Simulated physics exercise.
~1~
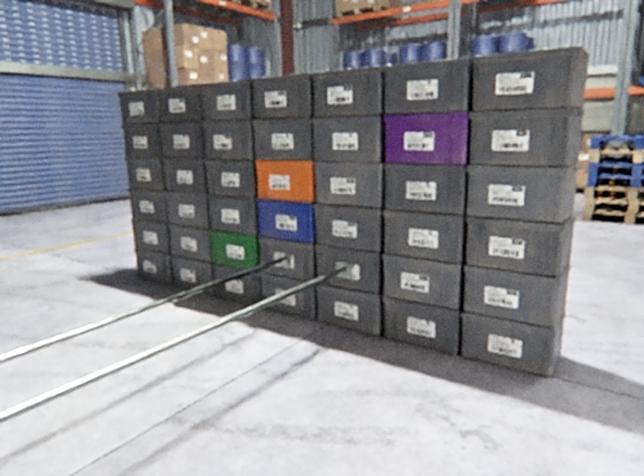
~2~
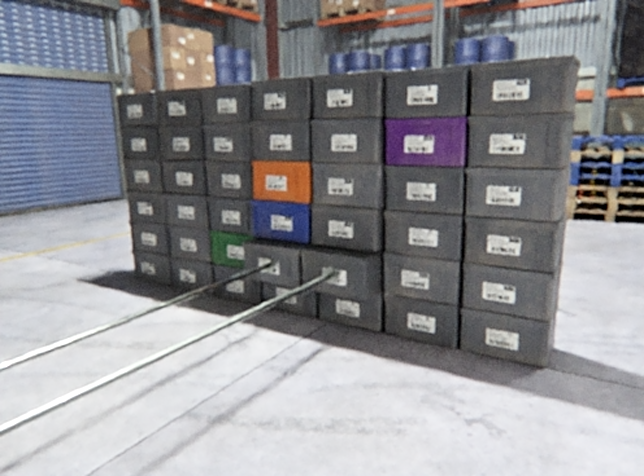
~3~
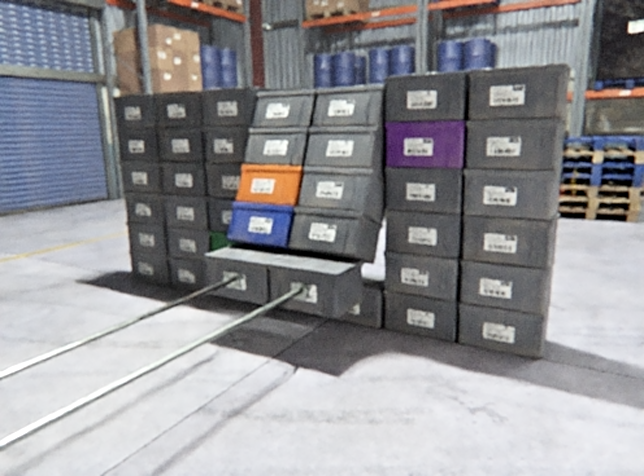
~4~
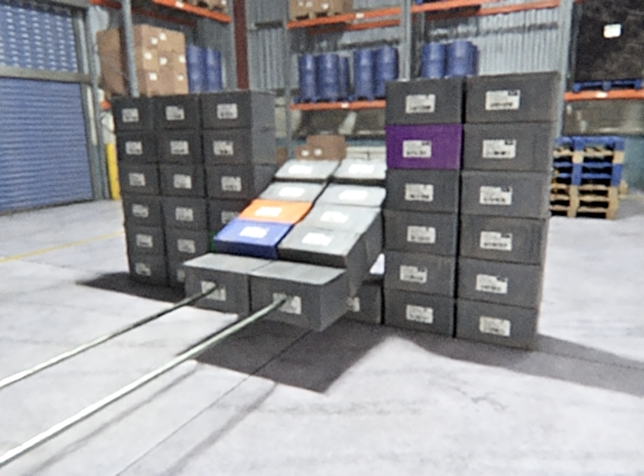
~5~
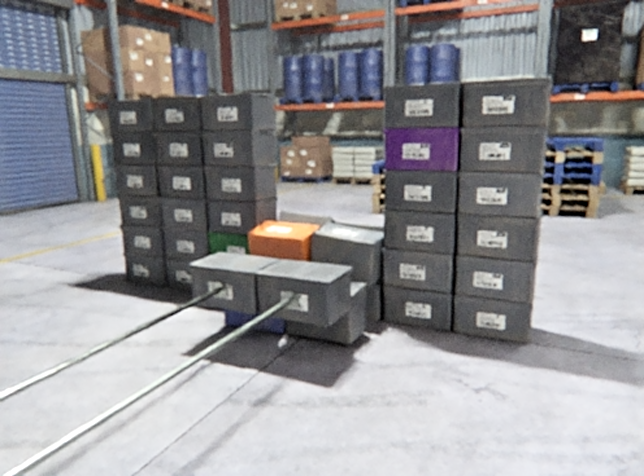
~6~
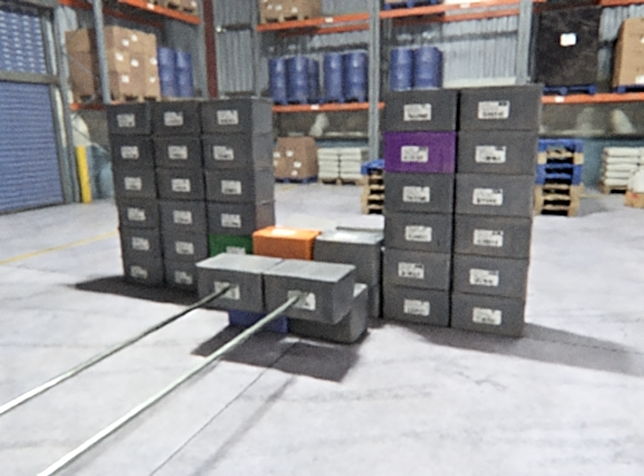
At the start, a straight wall of dark boxes, with a few coloured ones, stands in a warehouse, and two long rods reach in from the left to two neighbouring boxes near the bottom. The rods draw the pair out toward the left, and the boxes above them, including the orange and blue ones, begin to lean forward together. The leaning section tips further and drops, opening a wide gap in the wall. At the end, the blue and orange boxes lie fallen in the gap beside the pulled pair, while the stacks on both sides, with the green and purple boxes, still stand.
